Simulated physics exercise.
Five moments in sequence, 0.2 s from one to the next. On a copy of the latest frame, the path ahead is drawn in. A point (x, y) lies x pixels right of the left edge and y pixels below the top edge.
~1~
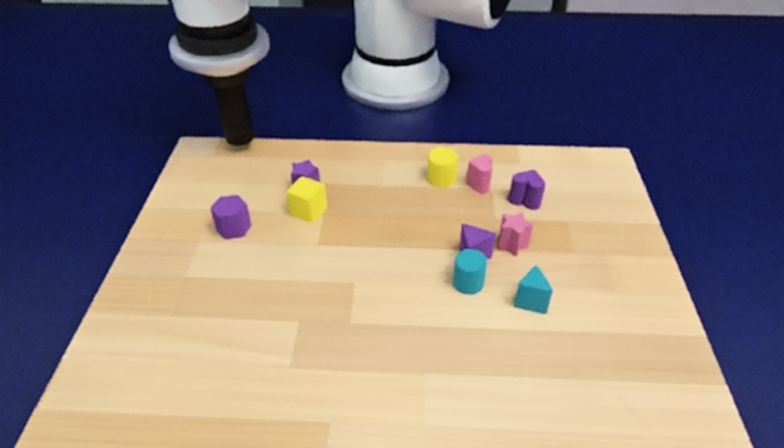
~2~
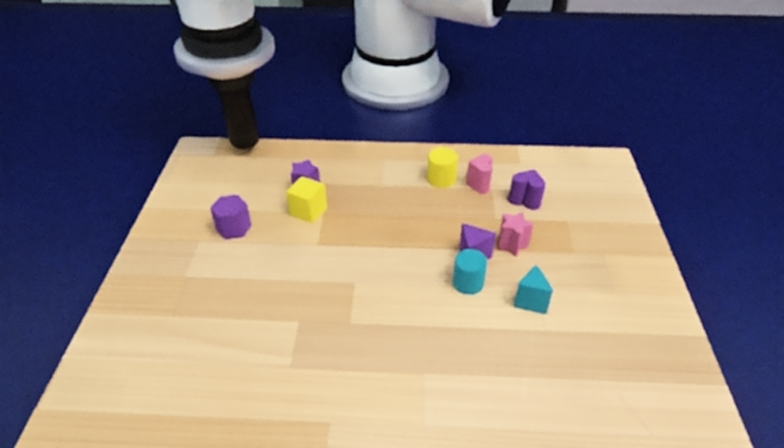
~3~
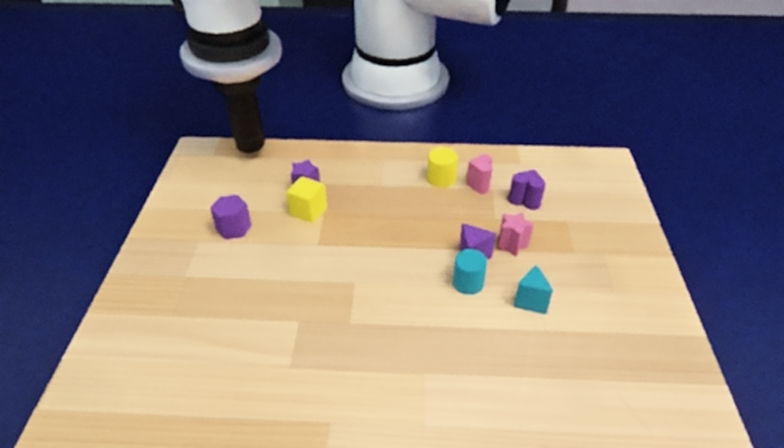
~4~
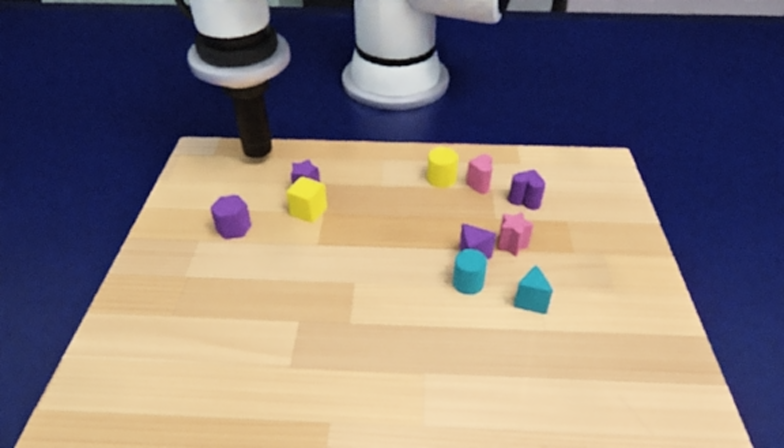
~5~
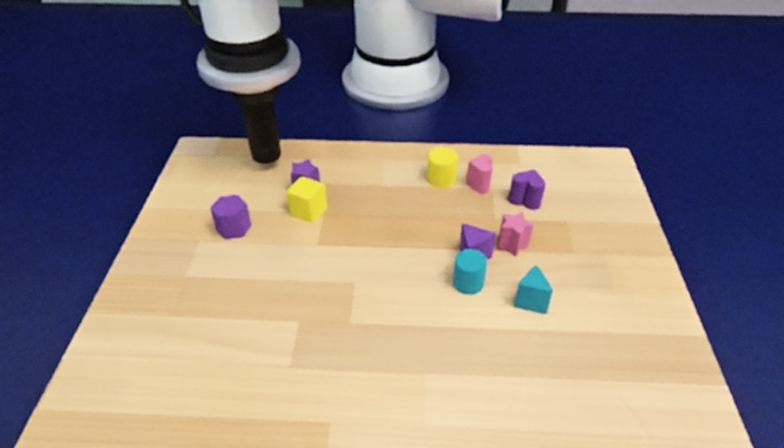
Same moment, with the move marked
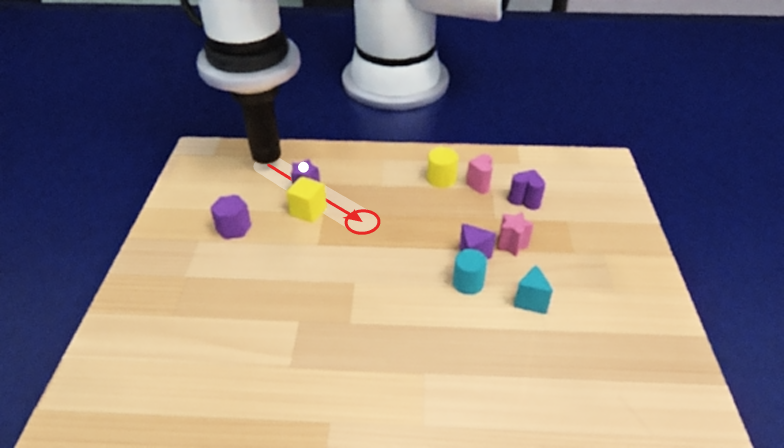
On a light wooden board set over a dark blue surface, small purple, yellow, pink and teal blocks sit scattered as a robot arm's dark peg hangs near the far left edge. The peg shifts slightly right and toward the viewer, nearing the purple star and yellow block, while every block stays still.
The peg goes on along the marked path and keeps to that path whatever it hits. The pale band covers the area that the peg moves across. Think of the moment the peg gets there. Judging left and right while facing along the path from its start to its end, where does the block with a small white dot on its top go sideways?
Well, taking the path from its start to its end as straight ahead, the block with a small white dot on its top moves to the left.
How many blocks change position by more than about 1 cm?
The result: Two blocks.
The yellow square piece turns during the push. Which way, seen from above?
Viewed from above: Clockwise.
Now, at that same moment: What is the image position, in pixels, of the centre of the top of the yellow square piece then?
(320, 204)
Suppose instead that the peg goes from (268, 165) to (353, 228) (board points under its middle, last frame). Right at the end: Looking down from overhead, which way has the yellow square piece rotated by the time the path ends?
Twists clockwise.
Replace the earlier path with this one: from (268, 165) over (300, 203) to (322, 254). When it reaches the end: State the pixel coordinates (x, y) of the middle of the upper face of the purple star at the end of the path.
Near (326, 179).
The line goes from (268, 165) to (363, 222); the dot is on the purple star.
On the path given first. One third of the way, peg at (296, 174); purple star at (314, 172); yellow square piece at (308, 191), turned 15° clockwise.
Two thirds of the way, peg at (328, 193); purple star at (351, 186), turned 45° anticlockwise; yellow square piece at (318, 198), turned 80° clockwise.
At the end, peg at (362, 213); purple star at (389, 204), turned 50° anticlockwise; yellow square piece at (320, 204), turned 100° clockwise.
